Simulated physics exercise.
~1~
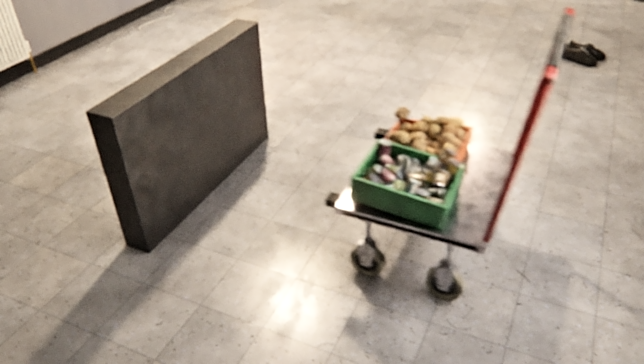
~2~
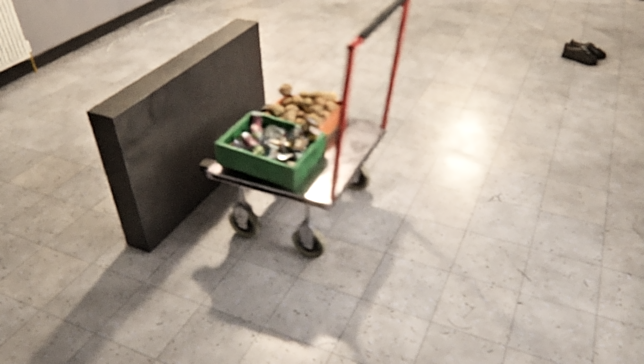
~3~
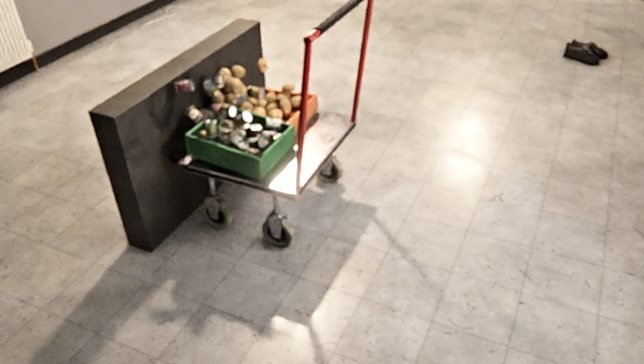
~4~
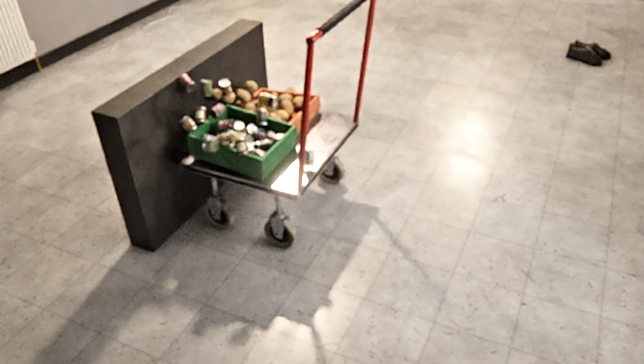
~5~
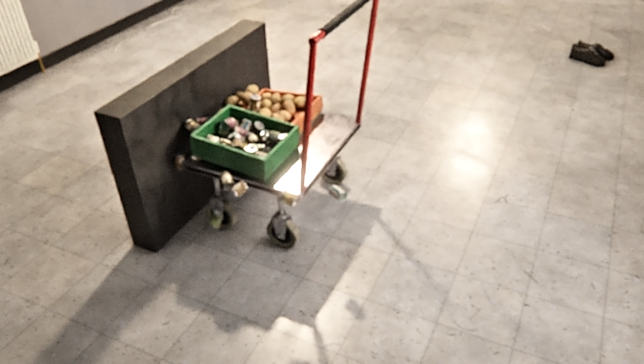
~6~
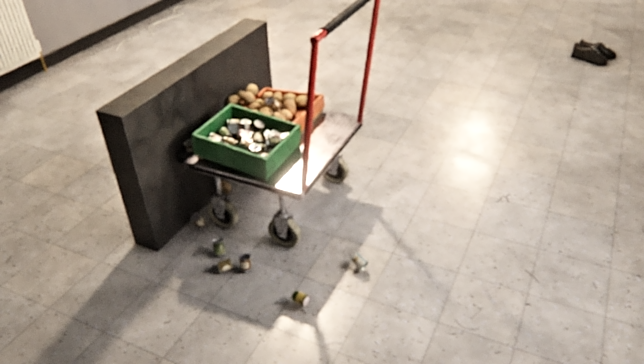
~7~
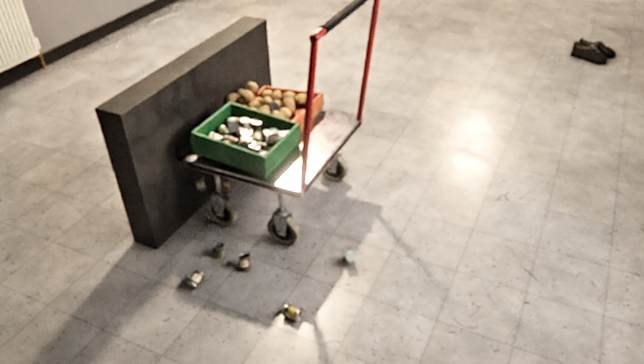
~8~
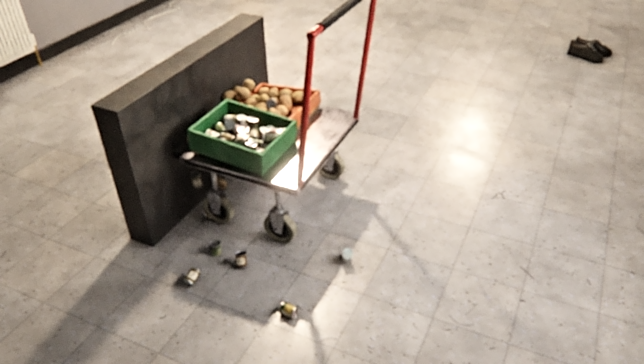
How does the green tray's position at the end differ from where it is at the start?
At the start the green tray is well to the right of the dark block, with open floor between them. By the end it has been carried left on the trolley and sits close beside the block, a little higher in the view.
